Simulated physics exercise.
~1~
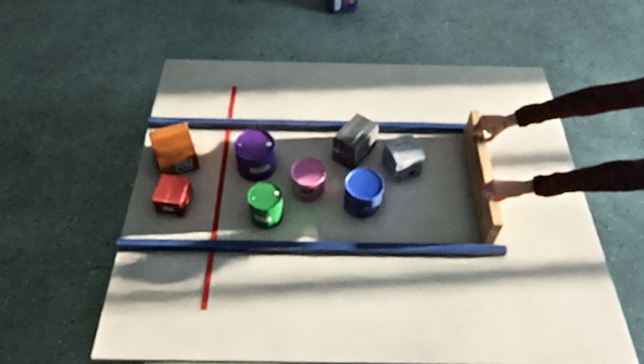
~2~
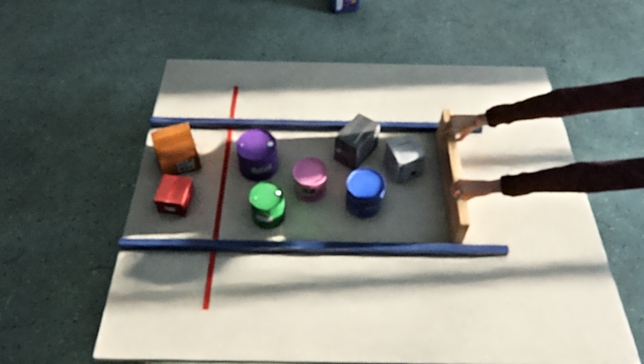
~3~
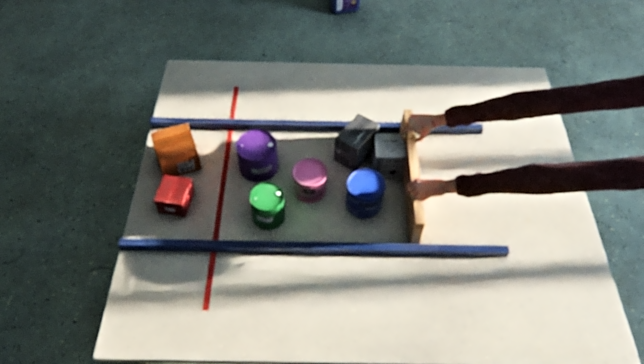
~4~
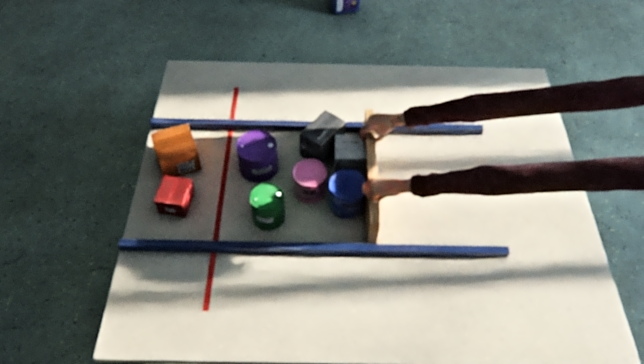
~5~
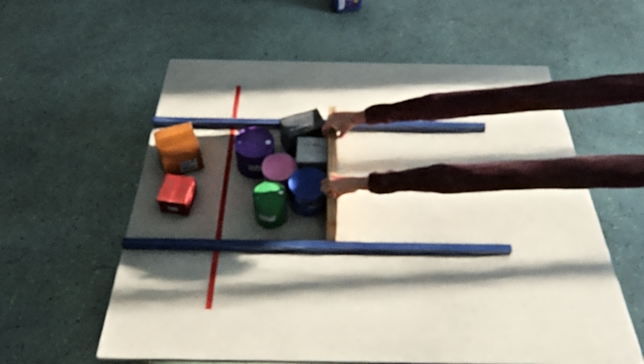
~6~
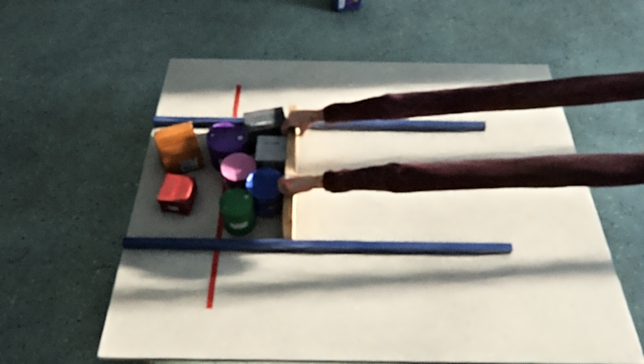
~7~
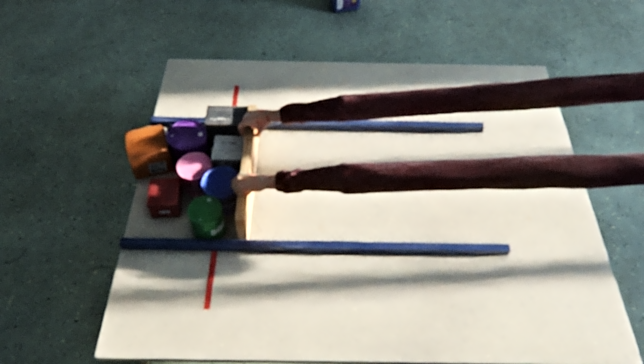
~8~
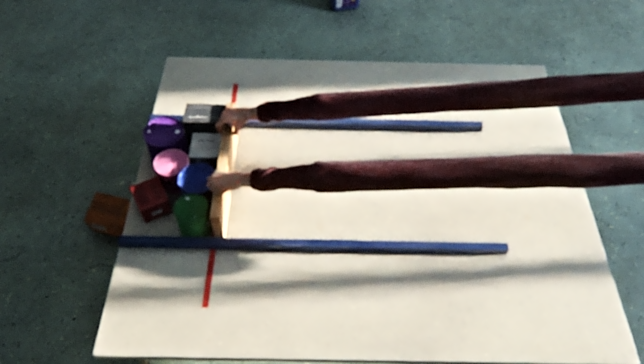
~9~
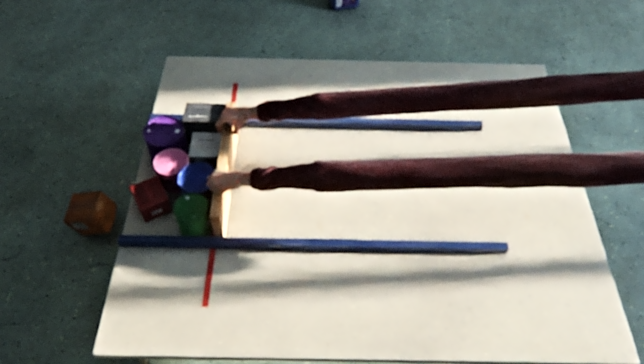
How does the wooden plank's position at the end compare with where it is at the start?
At the start the plank stands near the right end of the blue rails, well away from the red tape. By the end it is much farther left, close to the tape with the items packed against it.
